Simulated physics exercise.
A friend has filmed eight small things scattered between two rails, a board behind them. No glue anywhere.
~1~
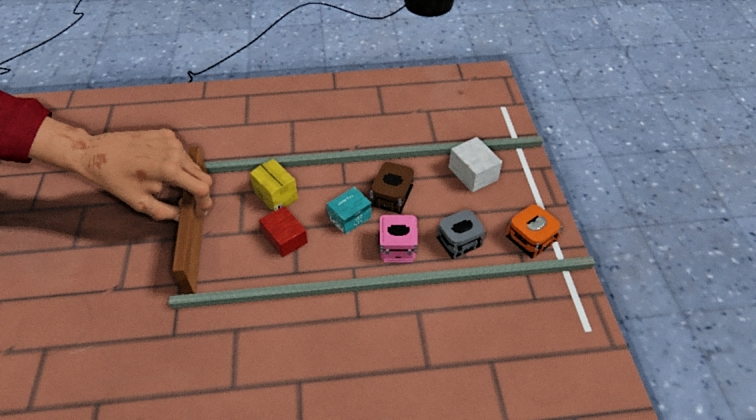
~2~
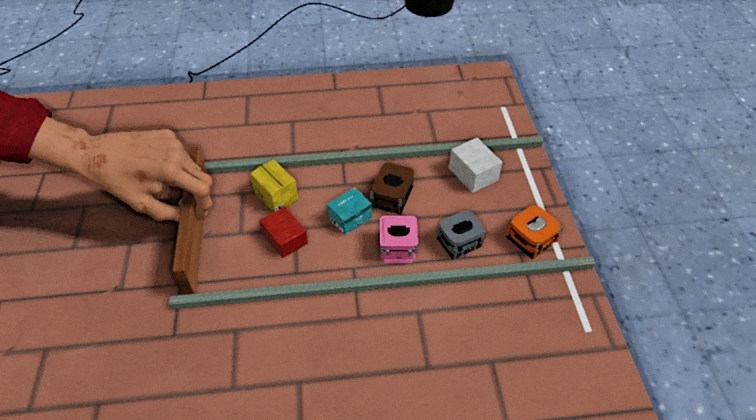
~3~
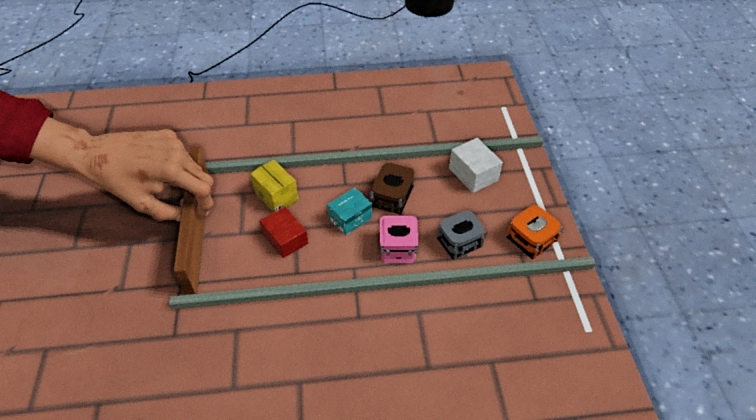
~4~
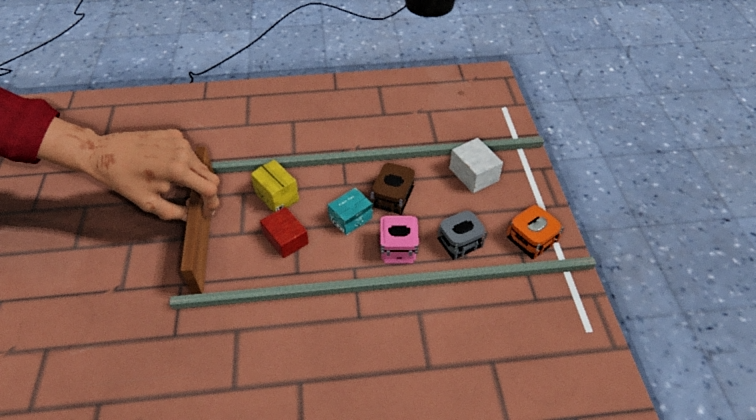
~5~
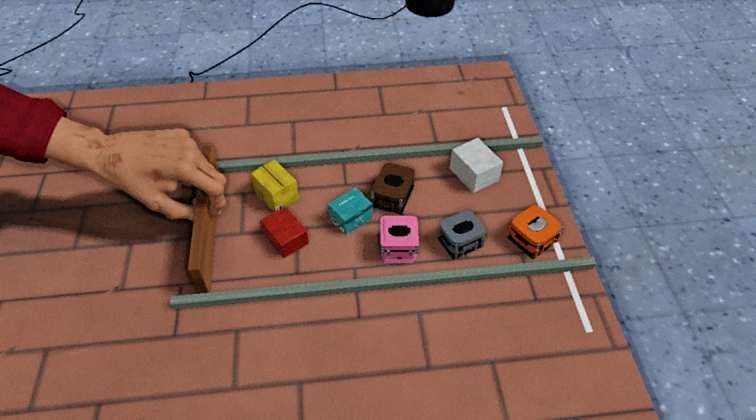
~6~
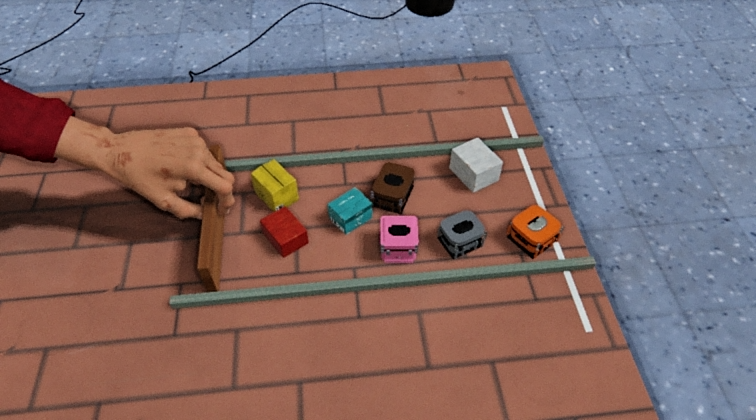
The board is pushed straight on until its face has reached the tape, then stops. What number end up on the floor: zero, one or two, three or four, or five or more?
Outcome: The number that fall off is five or more.
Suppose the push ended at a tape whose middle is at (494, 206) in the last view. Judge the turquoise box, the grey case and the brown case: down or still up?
The turquoise box stays on, the grey case is lost, the brown case does not fall.
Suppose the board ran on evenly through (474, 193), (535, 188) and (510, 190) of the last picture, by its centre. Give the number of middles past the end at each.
The counts: 1, 6 and 3.
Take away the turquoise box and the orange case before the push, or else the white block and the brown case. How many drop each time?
4 in the first case, 4 in the second.
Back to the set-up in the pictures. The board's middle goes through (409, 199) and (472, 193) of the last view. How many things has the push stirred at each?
8 and 8.
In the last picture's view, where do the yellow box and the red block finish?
First (549, 172), then (564, 216).
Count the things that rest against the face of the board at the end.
That makes 2.
Soon after, none off yet; orange case at rest near (534, 231); white block at rest near (475, 165); grey case at rest near (461, 234).
Then, none off yet; orange case at rest near (537, 232); white block at rest near (477, 164); grey case moved about its own width near (494, 235).
Further on, one off so far; orange case falling near (596, 292); white block moved well along near (547, 157); grey case moved well along near (577, 228).
By the end, the number that fall off is five or more; fallen, turquoise box, pink case, brown case, grey case, white block and orange case.
